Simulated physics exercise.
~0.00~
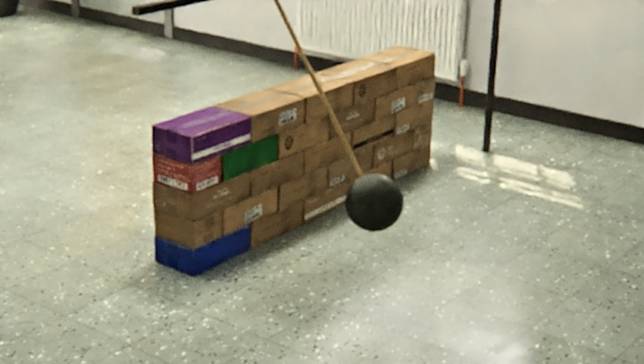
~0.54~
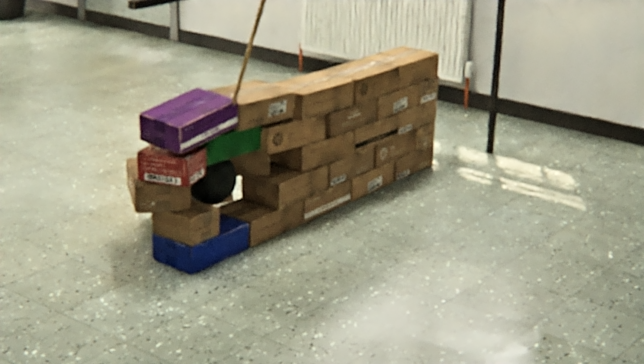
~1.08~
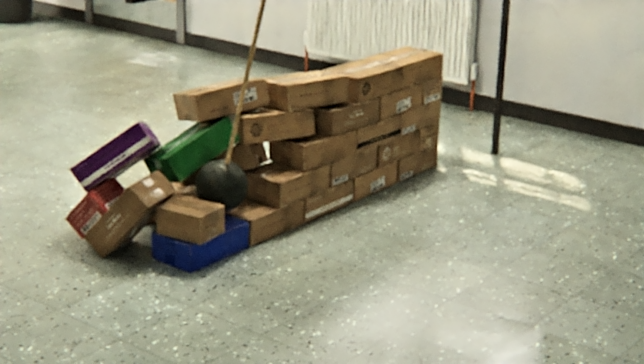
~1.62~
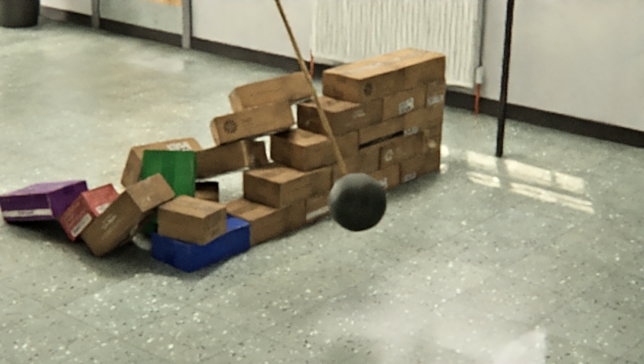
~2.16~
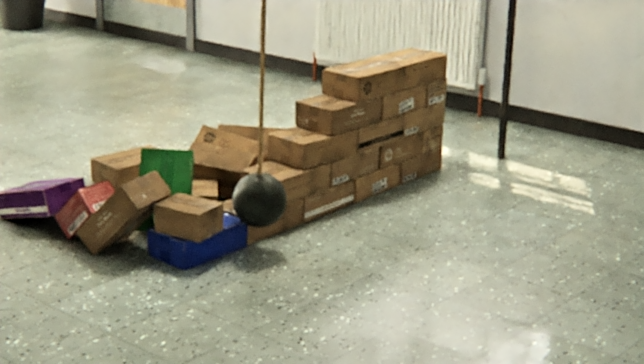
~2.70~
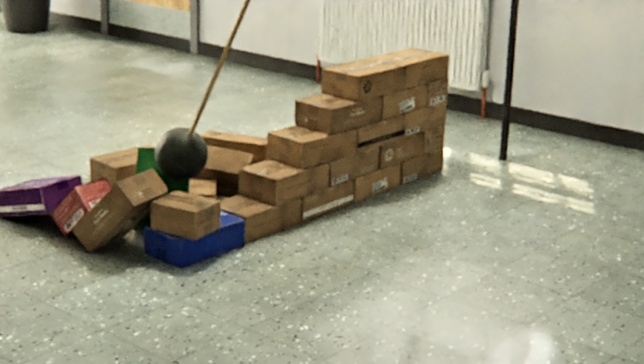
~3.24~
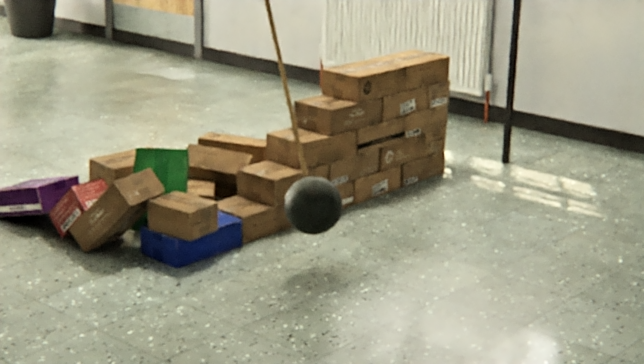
A low wall of brown cardboard boxes, with purple, red, green and blue ones at its left end, stands on a speckled floor before a white radiator, seen from slightly above. A dark ball on a line swings leftward into that end, pushing the purple, red and green boxes out of place. The purple and red boxes tumble to the left while the green one tips down, and the ball swings back to the right. More brown boxes slide down as it swings left over the gap and right again. The coloured boxes finally lie among the fallen pile, the blue one still at the base, while the stepped right part stands and the ball hangs in front.
